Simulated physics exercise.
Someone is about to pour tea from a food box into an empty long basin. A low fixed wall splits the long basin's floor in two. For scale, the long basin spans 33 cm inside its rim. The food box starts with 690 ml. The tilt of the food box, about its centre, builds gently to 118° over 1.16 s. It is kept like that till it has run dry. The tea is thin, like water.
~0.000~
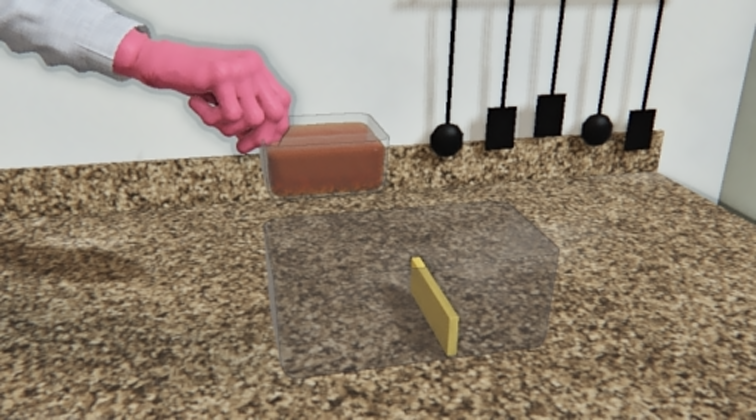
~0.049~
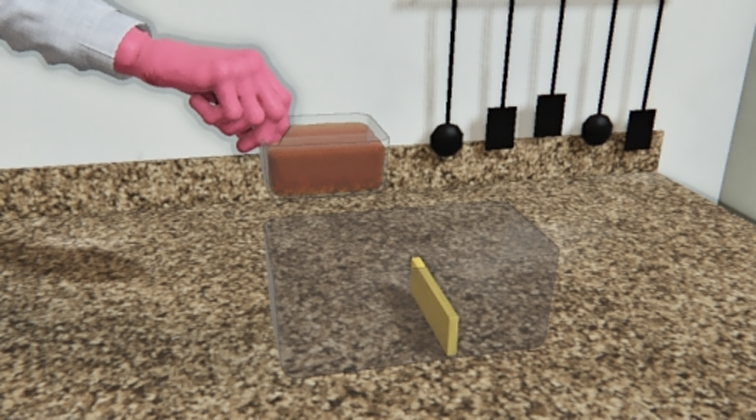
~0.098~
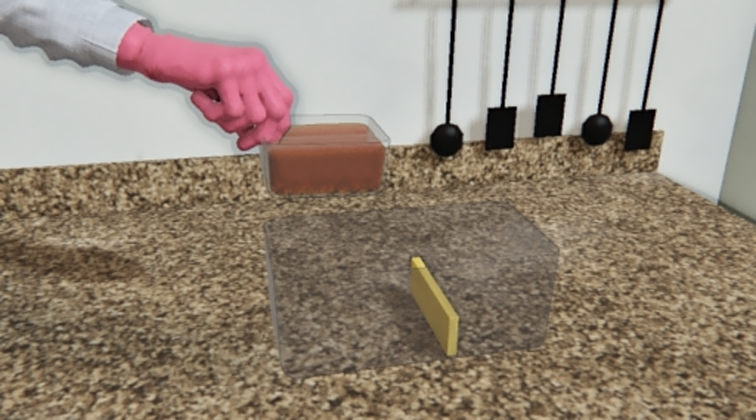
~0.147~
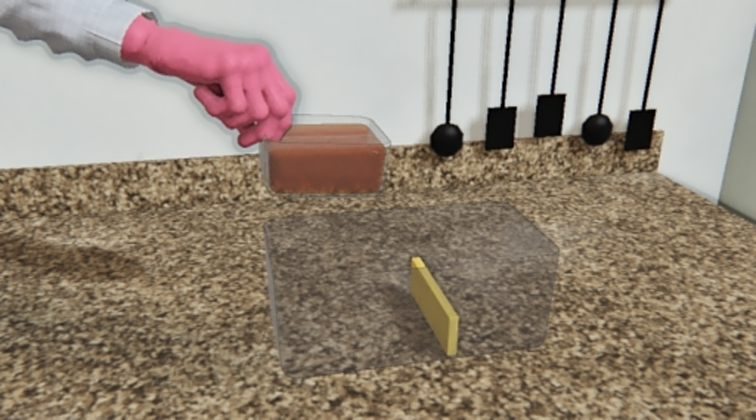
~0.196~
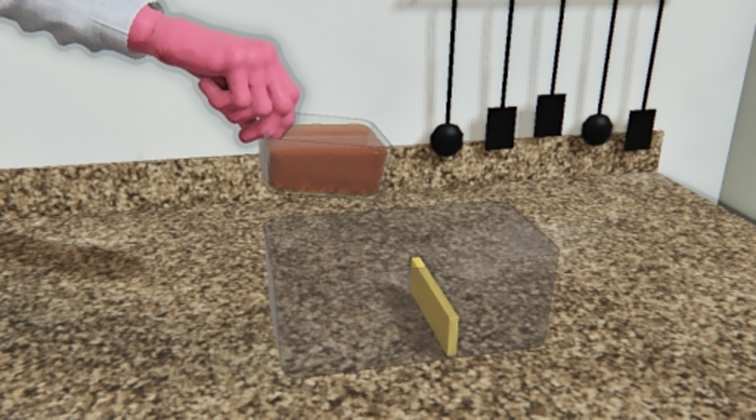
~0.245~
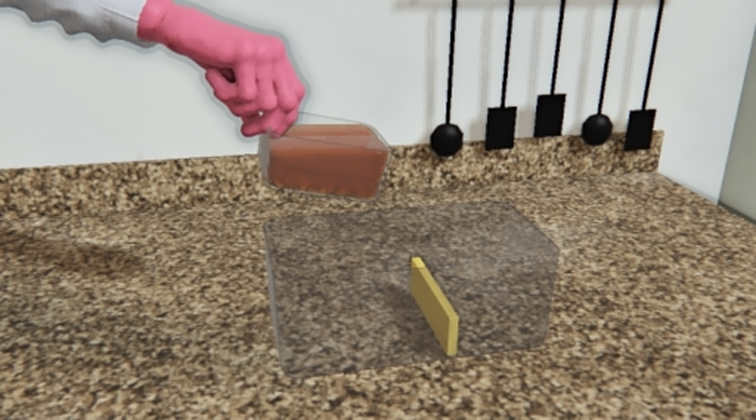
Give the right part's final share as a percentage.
About 42 per cent.
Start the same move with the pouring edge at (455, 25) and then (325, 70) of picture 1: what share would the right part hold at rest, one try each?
First 80, then 5 per cent.
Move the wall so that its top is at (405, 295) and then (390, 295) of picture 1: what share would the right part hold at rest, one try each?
First 75, then 80 per cent.
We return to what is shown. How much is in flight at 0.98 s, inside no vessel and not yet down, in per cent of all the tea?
About 3 per cent.
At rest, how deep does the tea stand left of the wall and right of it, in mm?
Left about 12 mm, right about 16 mm.
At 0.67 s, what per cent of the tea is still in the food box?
Near 32 in a hundred.
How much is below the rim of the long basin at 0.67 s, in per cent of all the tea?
Near 36 in a hundred.
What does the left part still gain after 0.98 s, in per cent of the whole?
Near 6 in a hundred.
By 0.67 s the tilt is 73° and 31 per cent is still to pour, 15 is left of the wall and 20 right of it.
By 0.98 s the tilt is 111° and 3 per cent is still to pour, 52 is left of the wall and 42 right of it.
By 1.31 s the tilt is 118° and 0 per cent is still to pour, 57 is left of the wall and 42 right of it.
By 1.66 s the tilt is 118° and 0 per cent is still to pour, 57 is left of the wall and 42 right of it.
At rest 57 per cent lies left of the wall, 42 right of it and 1 outside.
